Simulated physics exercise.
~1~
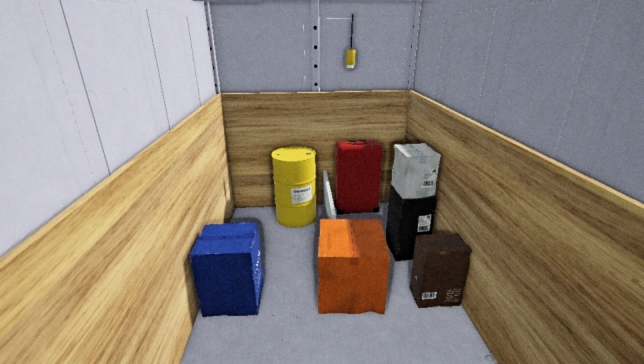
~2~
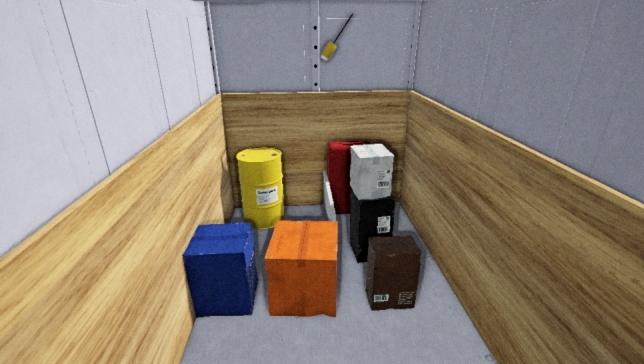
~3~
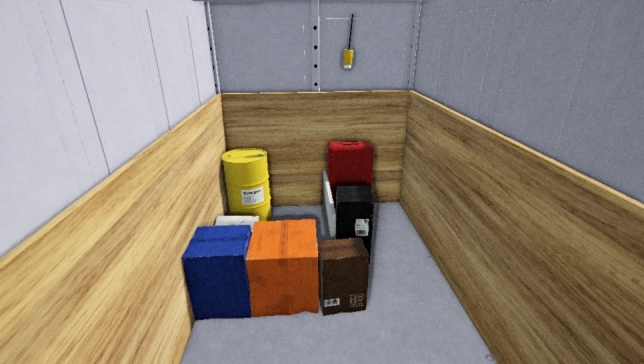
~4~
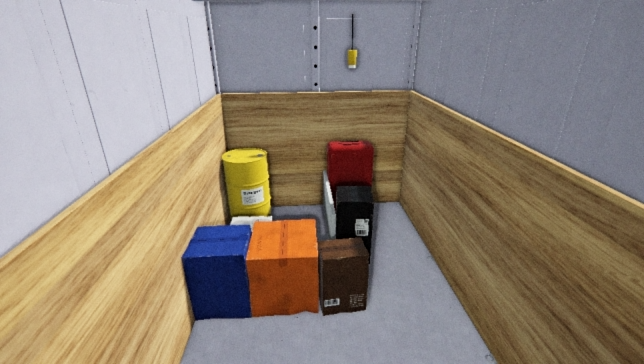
The white box starts on top of the black box at the right of a wood-lined van bay, with a red case, yellow drum, blue box, orange box and brown box standing around it. The lamp on the back wall swings to the right as most of the load slides left. Next, the white box drops from its perch and lands on its side behind the orange box, while the orange box closes up to the blue one and the brown box follows. The lamp hangs straight again, and the load comes to rest bunched toward the left, the blue box having barely moved.
